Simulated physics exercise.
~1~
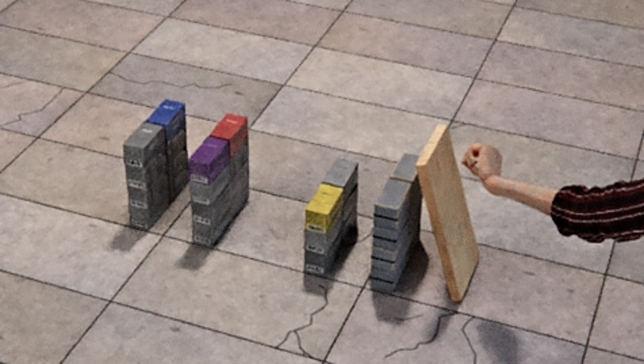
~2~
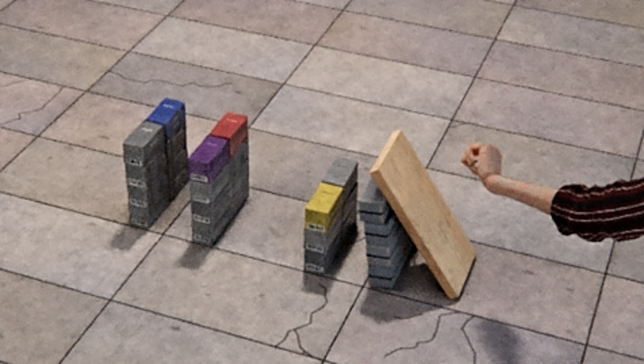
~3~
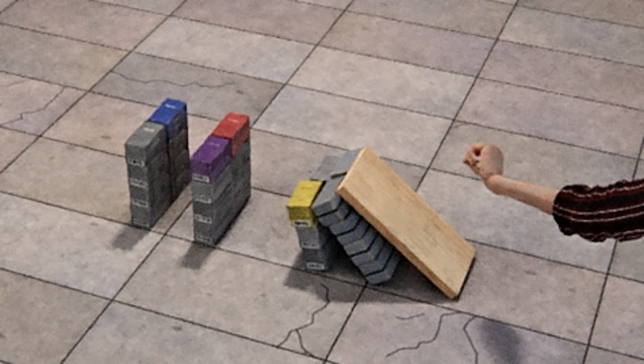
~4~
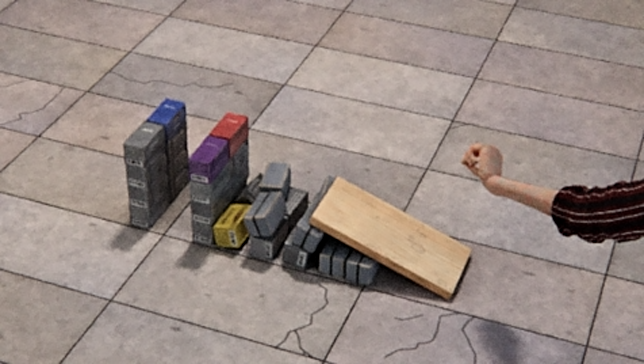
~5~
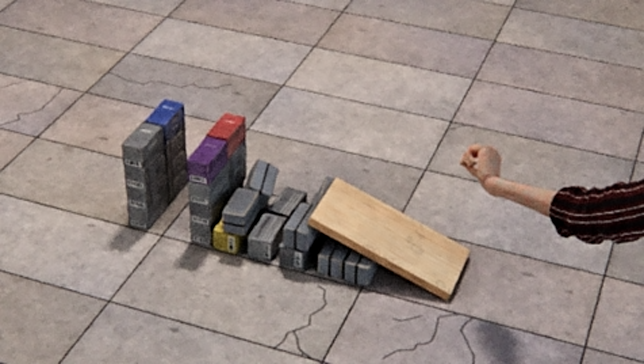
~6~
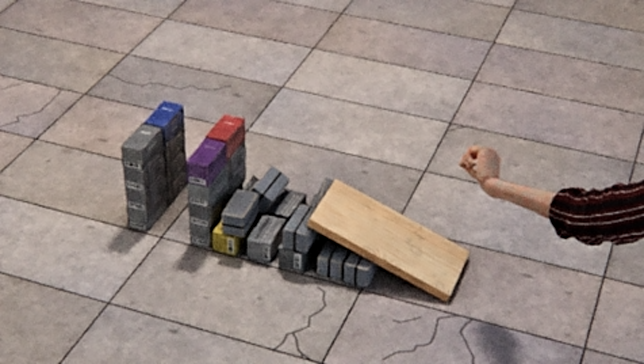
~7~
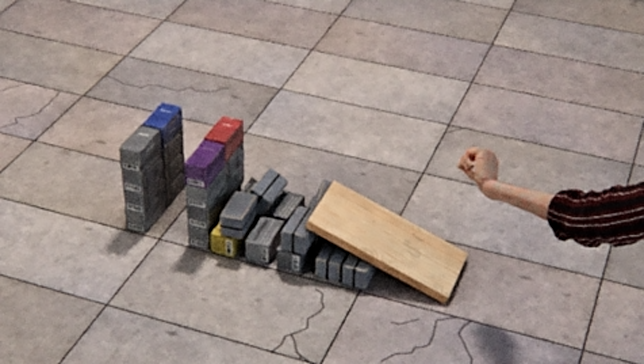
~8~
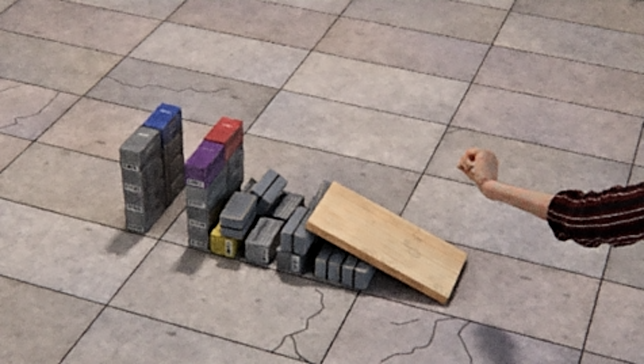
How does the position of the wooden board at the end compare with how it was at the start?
At the start the board leans steeply, close to upright. By the end it has tipped over to the left onto its side, lying at a low slant on the fallen grey blocks.
Hand hovering as a wooden board tips left, toppling two block stacks against a red-and-purple-topped stack that stays standing.
